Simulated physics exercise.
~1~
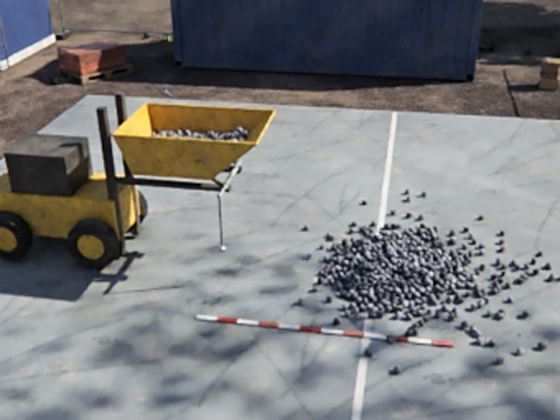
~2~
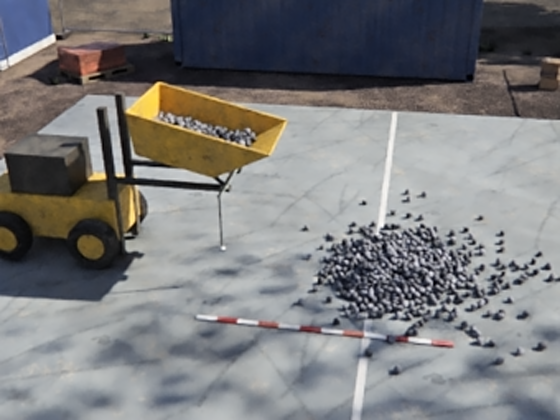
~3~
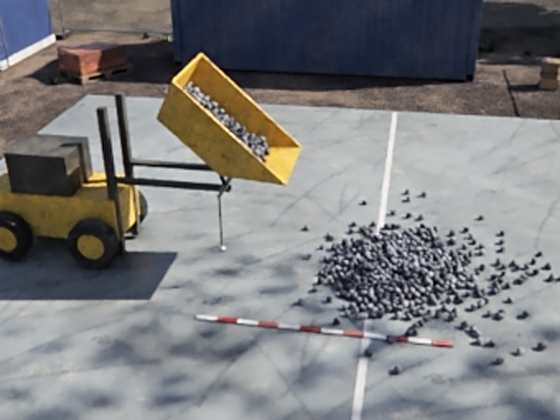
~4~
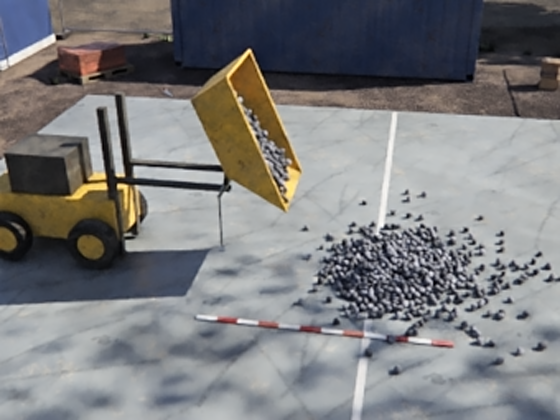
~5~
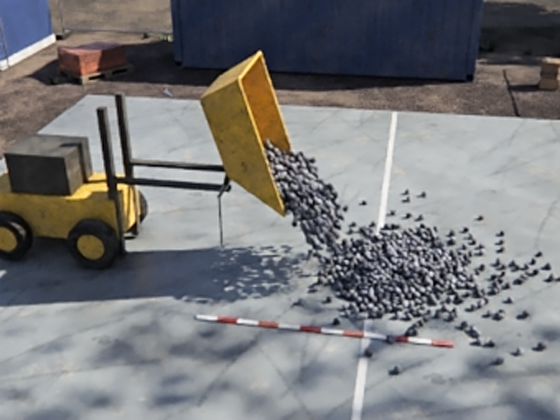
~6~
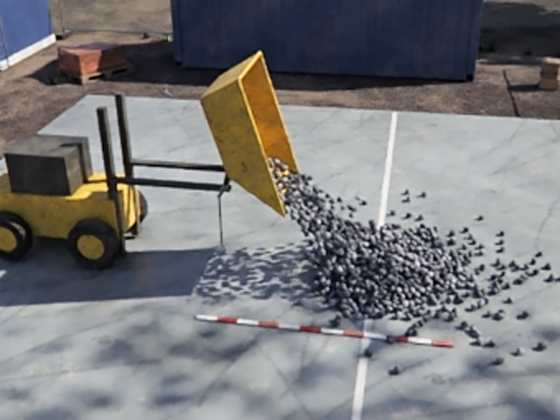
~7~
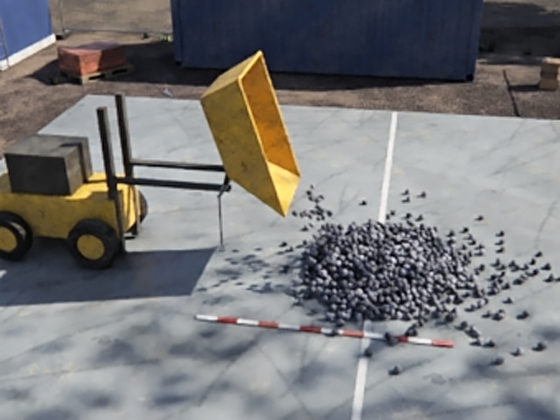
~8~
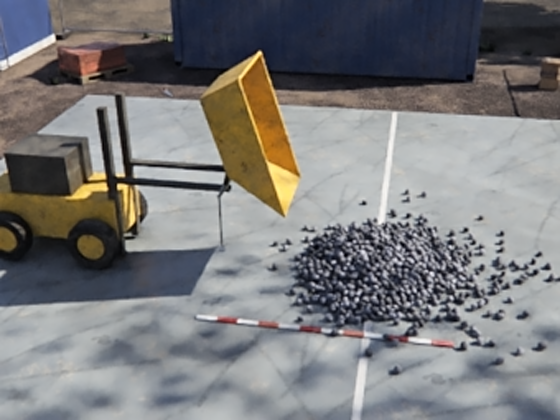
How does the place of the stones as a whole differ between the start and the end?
At the start the stones are split between the raised yellow skip and the loose heap on the ground to its right. By the end the skip is empty and they all lie on the ground, lower and farther right overall, in one larger heap across the white line.
A yellow skip filled with grey stones is held up in front of a yellow loader at the left of a paved yard, seen from above. A loose heap of similar stones lies to the right across a painted white line, with a red and white staff in front and a blue container behind. The skip tips steadily to the right, its stones staying in until it is steep. Then they pour over its lower edge onto the near side of the heap. The skip stays tilted and empty above a larger, broader heap lying on both sides of the line.
